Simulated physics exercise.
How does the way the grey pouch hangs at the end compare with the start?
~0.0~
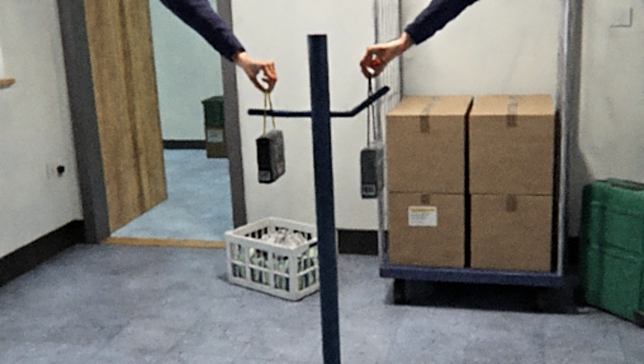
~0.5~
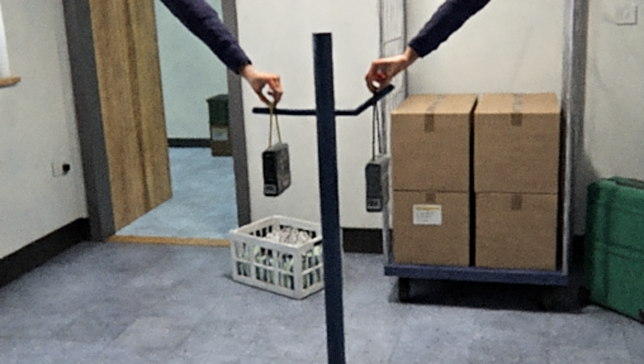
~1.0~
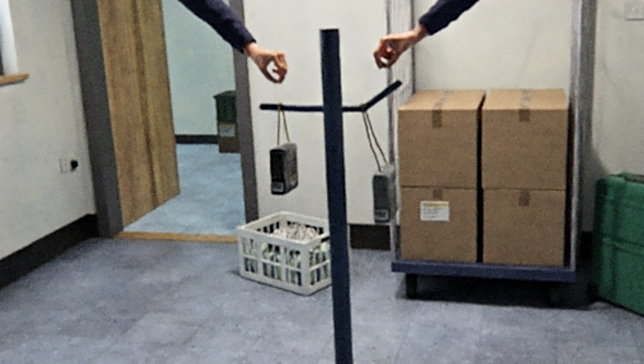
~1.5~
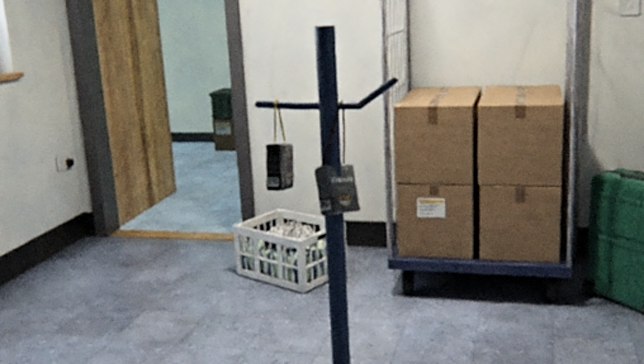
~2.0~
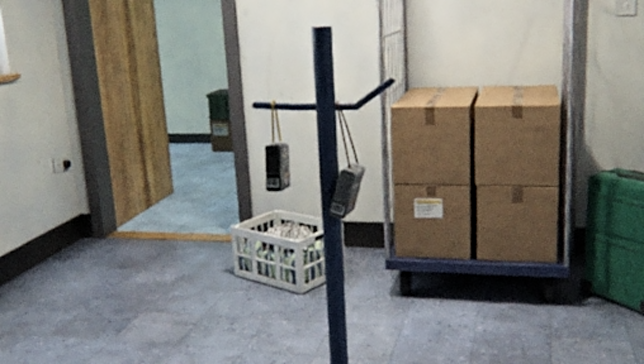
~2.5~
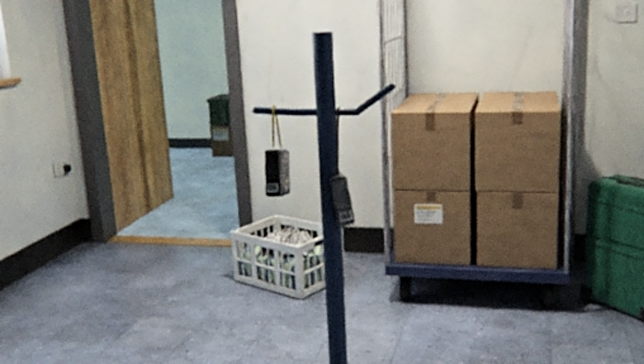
At the start the grey pouch hangs upright below the hand on the right. By the end it is leaning, close to the post.
Two hands release a black and a grey pouch, the grey slides inward, both stay hanging.
